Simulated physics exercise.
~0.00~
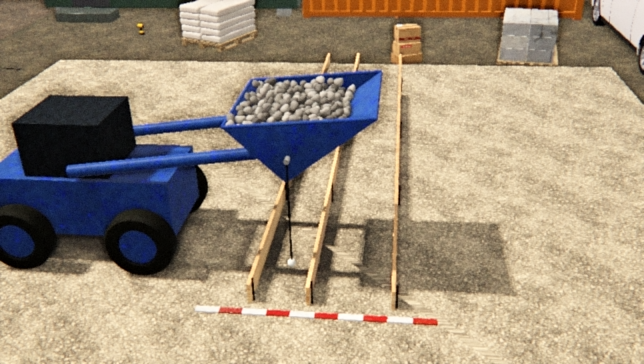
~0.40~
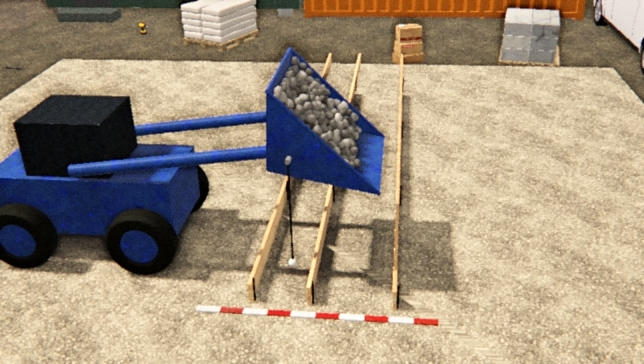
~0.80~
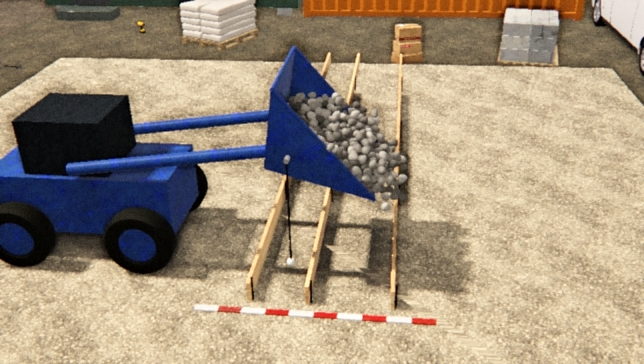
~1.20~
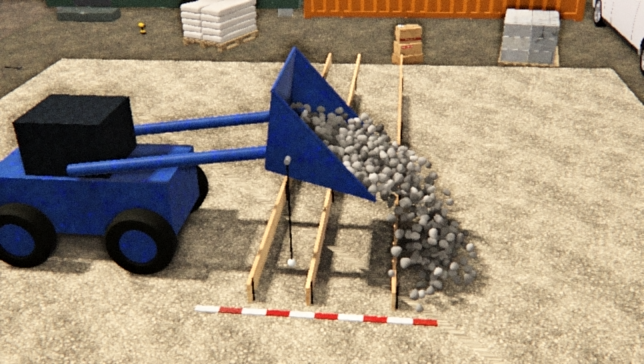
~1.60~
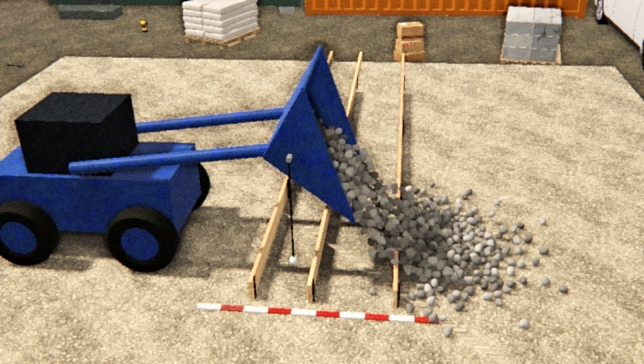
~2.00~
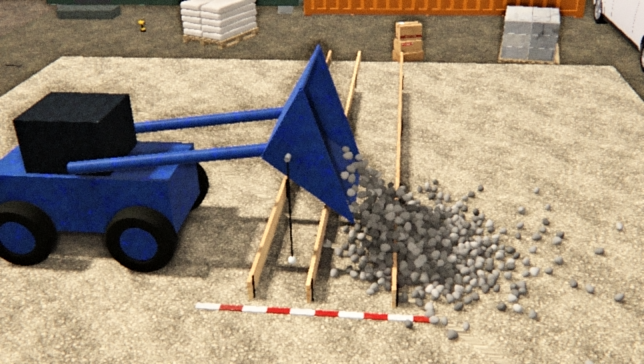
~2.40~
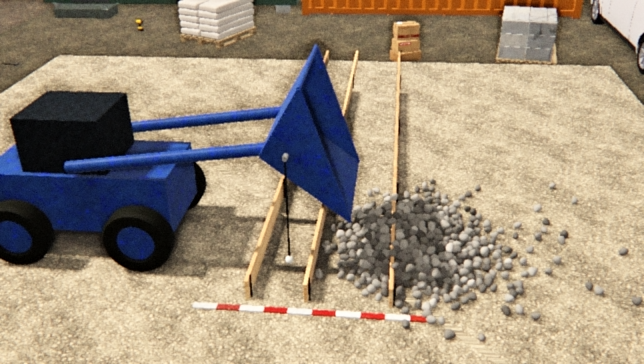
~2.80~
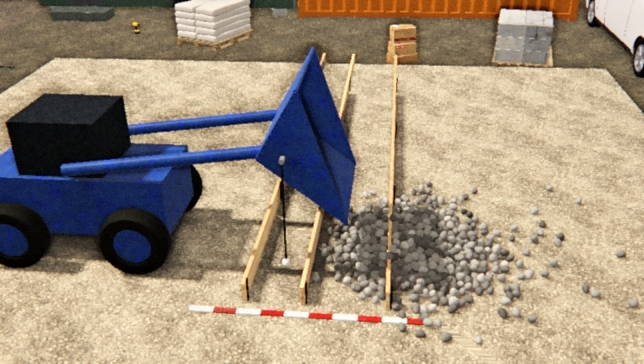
A blue loader tips its bucket and grey stones spill into a heap around the right-hand plank.
